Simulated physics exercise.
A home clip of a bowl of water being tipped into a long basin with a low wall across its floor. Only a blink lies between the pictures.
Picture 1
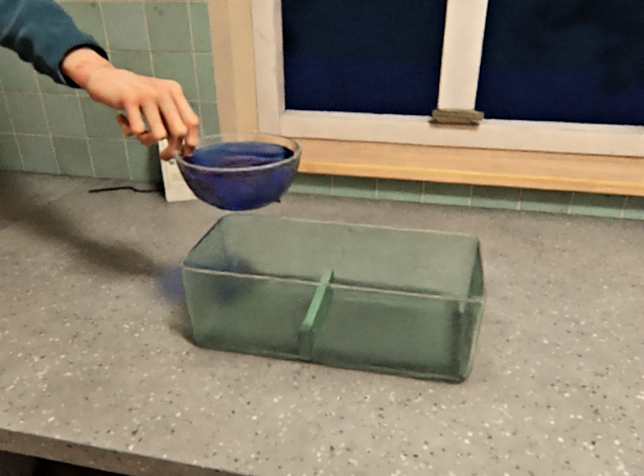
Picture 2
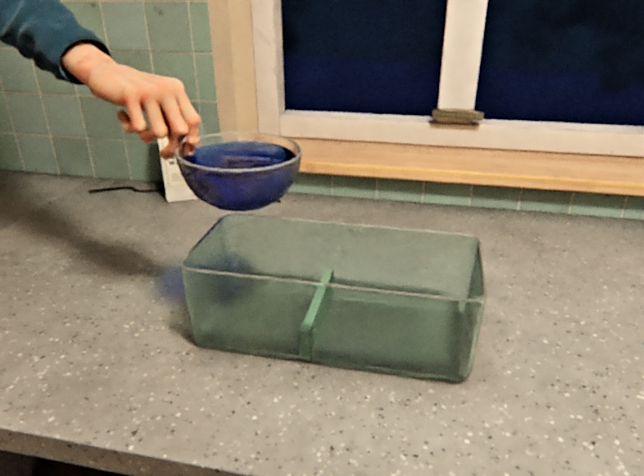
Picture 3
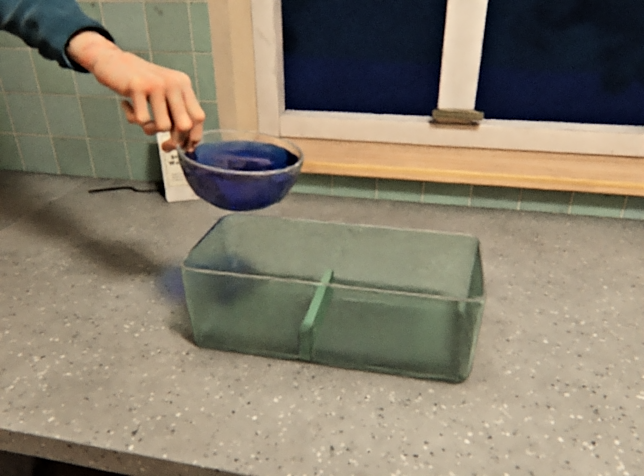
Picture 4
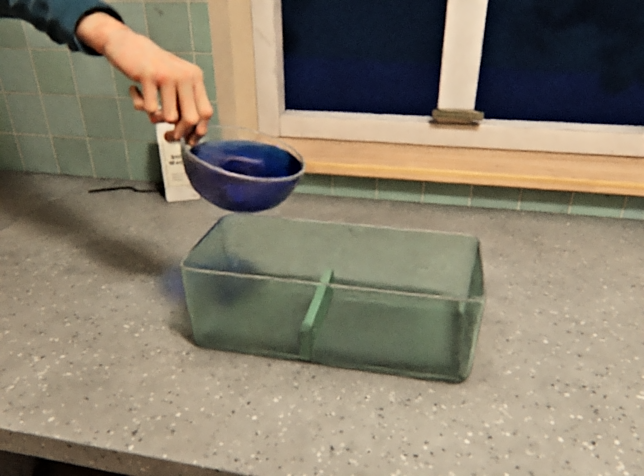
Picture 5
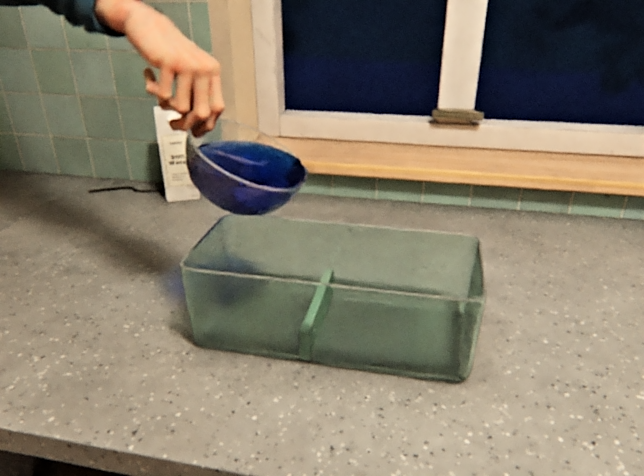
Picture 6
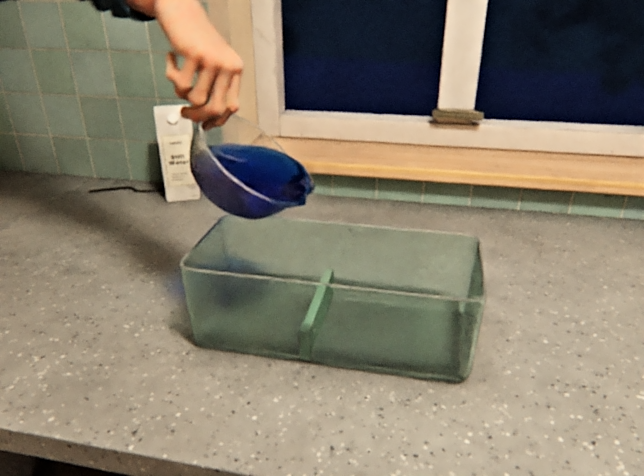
The clip opens with a hand holding a clear bowl of blue liquid level above the left side of a long greenish basin with a low divider, on a speckled counter. The hand rises and shifts right, tilting the bowl gradually, then more steeply, until the liquid reaches over its lowered right edge.
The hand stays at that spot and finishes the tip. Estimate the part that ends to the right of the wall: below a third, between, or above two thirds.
It comes to between a third and two thirds.
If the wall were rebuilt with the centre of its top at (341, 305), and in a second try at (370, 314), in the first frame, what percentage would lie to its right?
The first gives 25 %, the second 30 %.
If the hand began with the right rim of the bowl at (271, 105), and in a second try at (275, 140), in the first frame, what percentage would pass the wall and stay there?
The first gives 40 %, the second 35 %.
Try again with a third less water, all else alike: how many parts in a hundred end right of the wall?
About 50 per cent.
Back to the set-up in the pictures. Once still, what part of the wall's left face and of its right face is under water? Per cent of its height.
Near 20 on the left, 30 on the right.
A moment on, the bowl is tipped right over and 2 per cent is still to pour, 35 is left of the wall and 57 right of it.
Next, the bowl is tipped right over and 0 per cent is still to pour, 38 is left of the wall and 58 right of it.
Then the bowl is tipped right over and 0 per cent is still to pour, 38 is left of the wall and 59 right of it.
Later the bowl is tipped right over and 0 per cent is still to pour, 39 is left of the wall and 59 right of it.
In the end 39 per cent lies left of the wall, 59 right of it and 2 outside.
